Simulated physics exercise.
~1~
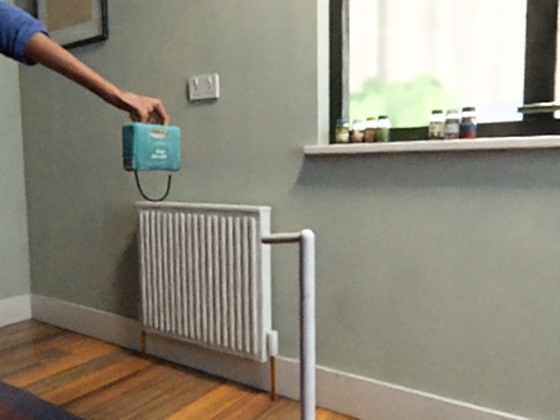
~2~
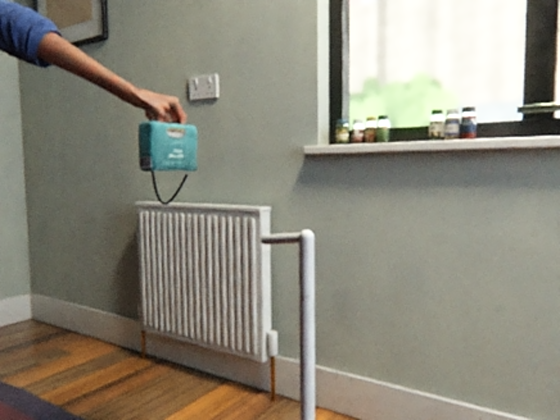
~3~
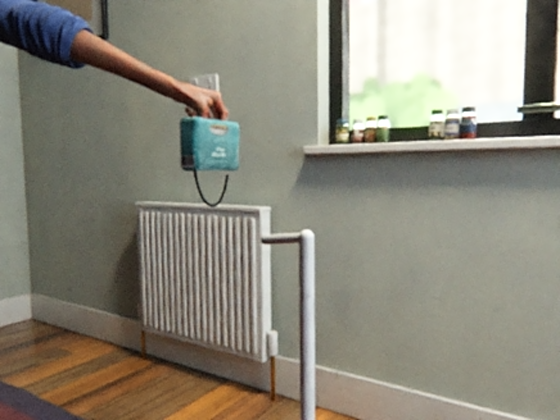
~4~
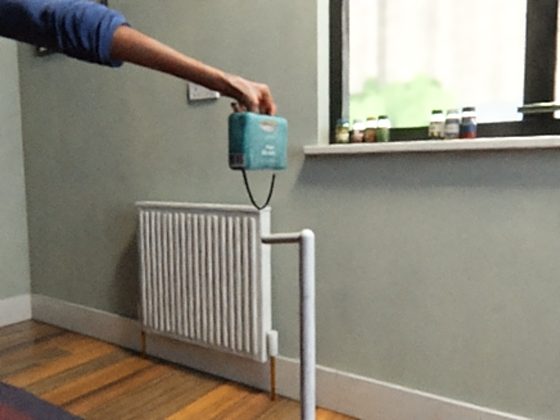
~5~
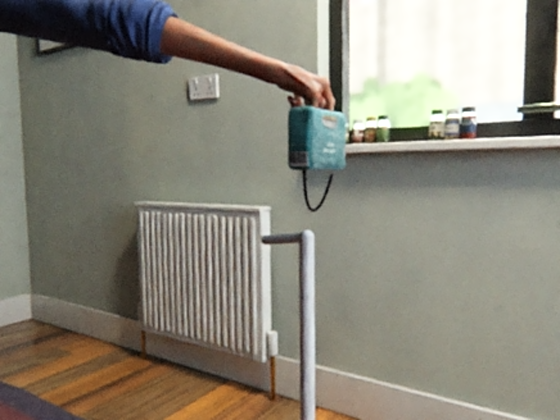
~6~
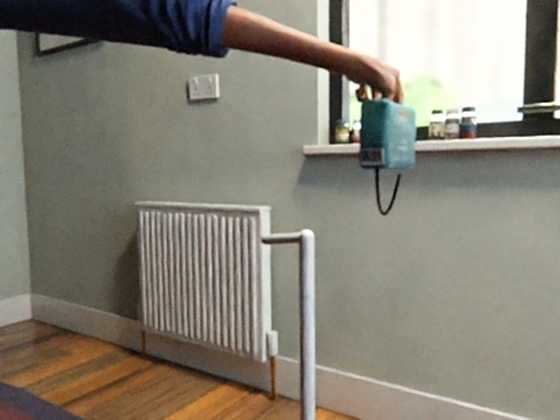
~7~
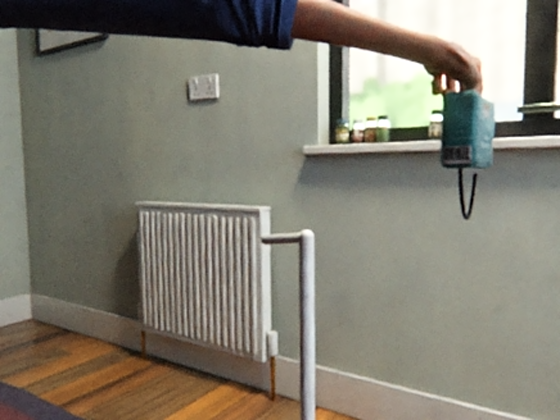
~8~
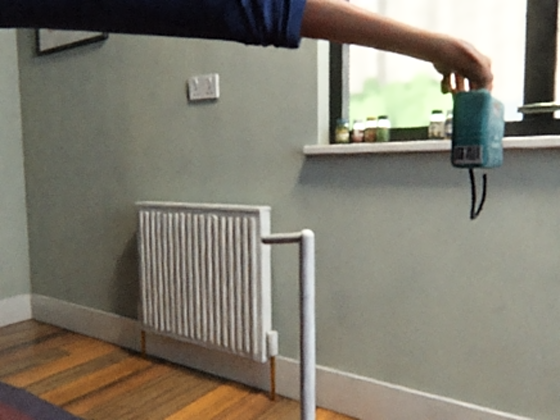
Turquoise pouch with a dangling loop, held from above by a hand, moving right over a short post and passing clear.
